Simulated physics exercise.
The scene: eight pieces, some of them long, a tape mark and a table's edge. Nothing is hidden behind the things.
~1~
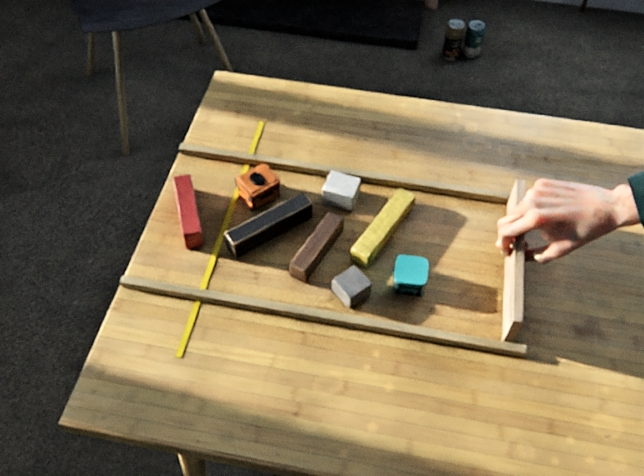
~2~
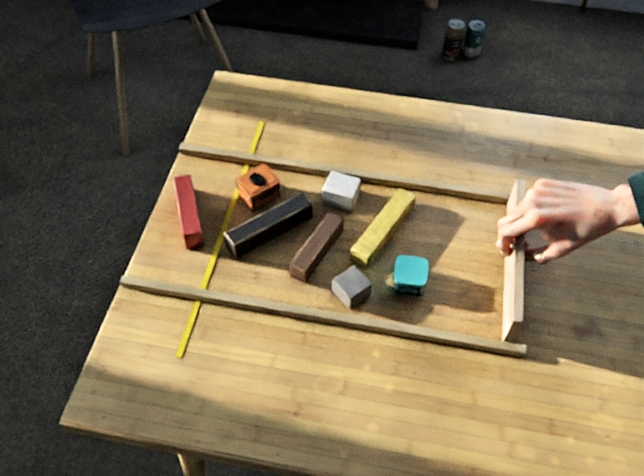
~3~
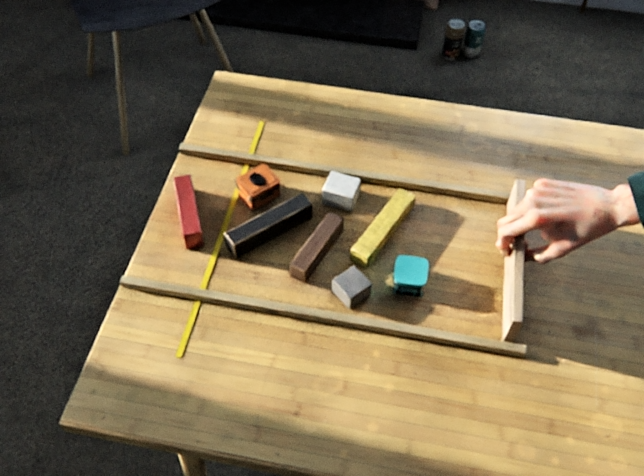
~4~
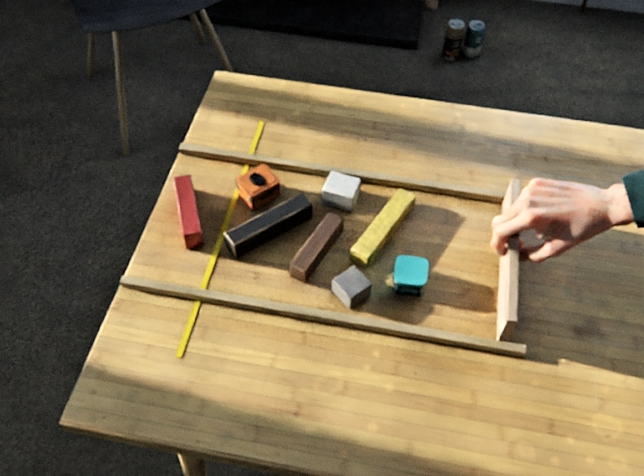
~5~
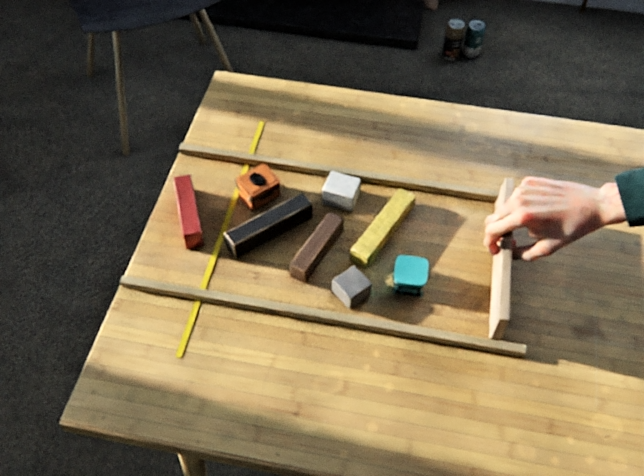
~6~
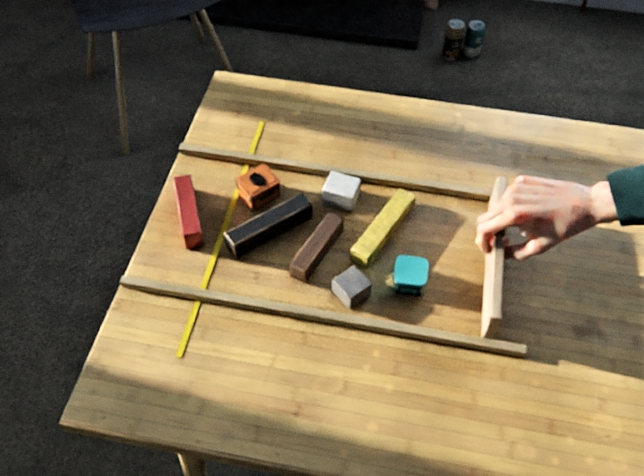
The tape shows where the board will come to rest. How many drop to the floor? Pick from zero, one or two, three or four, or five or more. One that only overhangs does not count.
As it turns out, the number that fall off is one or two.
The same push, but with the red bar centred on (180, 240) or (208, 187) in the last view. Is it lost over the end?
In turn it drops off; drops off.
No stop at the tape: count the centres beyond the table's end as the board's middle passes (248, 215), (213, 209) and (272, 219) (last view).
It would be 1, 3 and 0.
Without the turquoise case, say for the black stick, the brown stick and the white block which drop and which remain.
The black stick does not fall; the brown stick holds on; the white block survives.
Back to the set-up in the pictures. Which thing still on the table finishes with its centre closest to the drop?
Foremost is the black stick.
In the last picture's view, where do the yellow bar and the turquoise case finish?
The yellow bar stops around (208, 199); the turquoise case around (201, 244).
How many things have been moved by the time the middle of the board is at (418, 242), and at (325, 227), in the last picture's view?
At the one place 1, at the other 7.
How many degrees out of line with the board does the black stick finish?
Near 20 degrees.
Soon after, none off yet; red bar at rest near (188, 211); orange case at rest near (259, 188); black stick at rest near (270, 225).
By the end, the number that fall off is one or two; fallen, orange case and red bar.
